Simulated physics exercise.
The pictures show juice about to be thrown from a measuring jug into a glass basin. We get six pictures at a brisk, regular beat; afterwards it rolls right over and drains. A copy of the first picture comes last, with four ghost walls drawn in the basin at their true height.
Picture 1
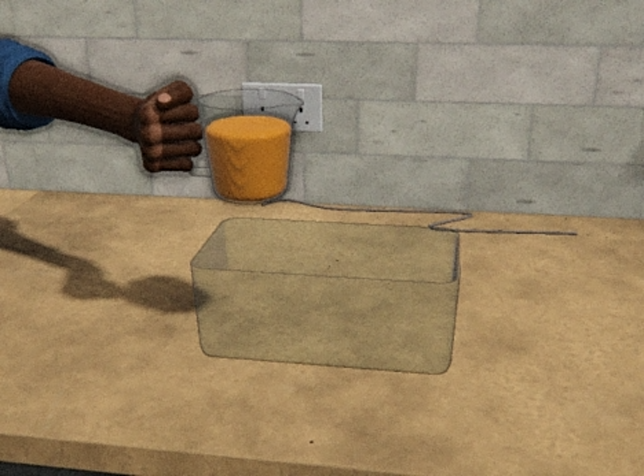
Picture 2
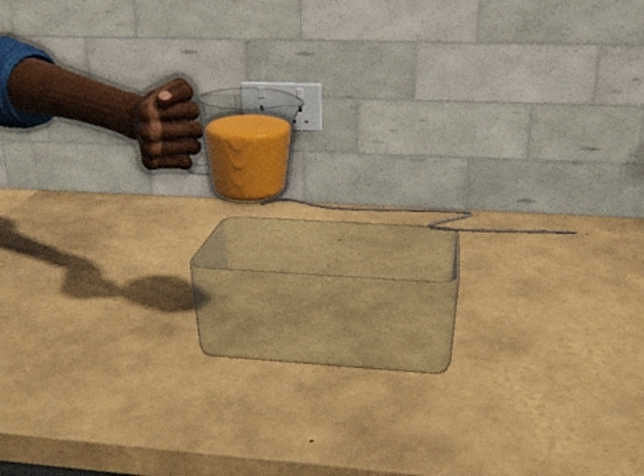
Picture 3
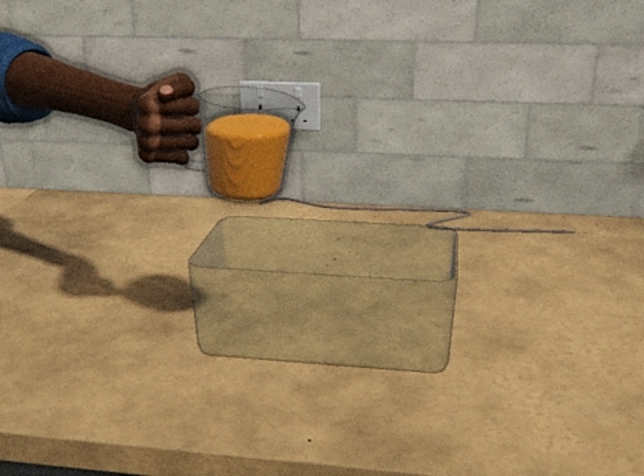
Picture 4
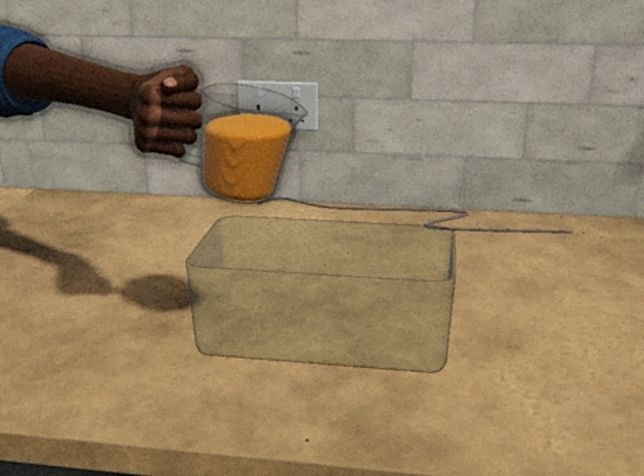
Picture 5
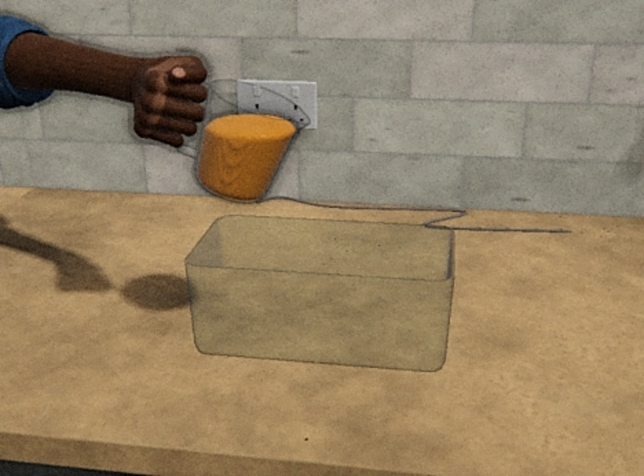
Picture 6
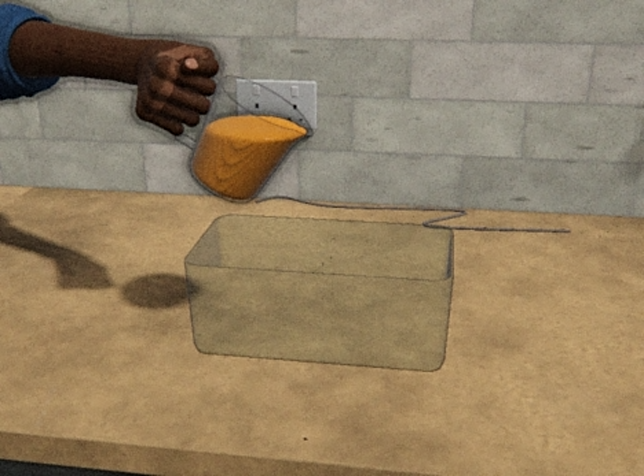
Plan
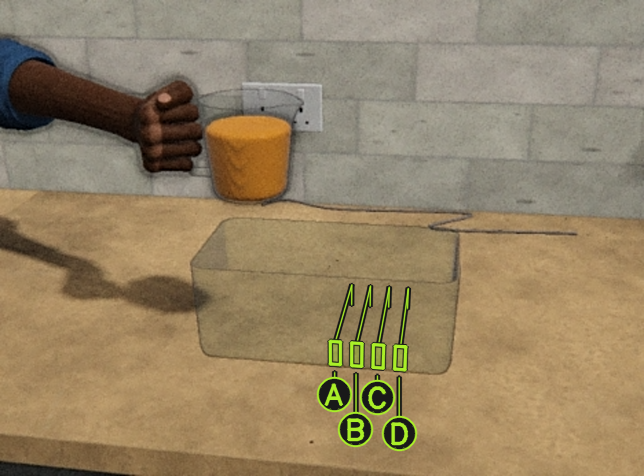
A hand holds a jug of orange juice above a glass basin and tilts it rightward.
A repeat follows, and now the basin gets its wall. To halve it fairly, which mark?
Choose B.
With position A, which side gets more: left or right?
The right side.
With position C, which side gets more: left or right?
More ends on the left.
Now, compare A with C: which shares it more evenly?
That is position A.
On the marked copy, A at (334, 372); B at (355, 373); C at (377, 375); D at (399, 377).
For position A, about 20 % ends left of the wall and 80 % right of it.
For position B, about 47 % ends left of the wall and 52 % right of it.
For position C, about 90 % ends left of the wall and 9 % right of it.
For position D, about 86 % ends left of the wall and 10 % right of it; 3 % is lost outside.
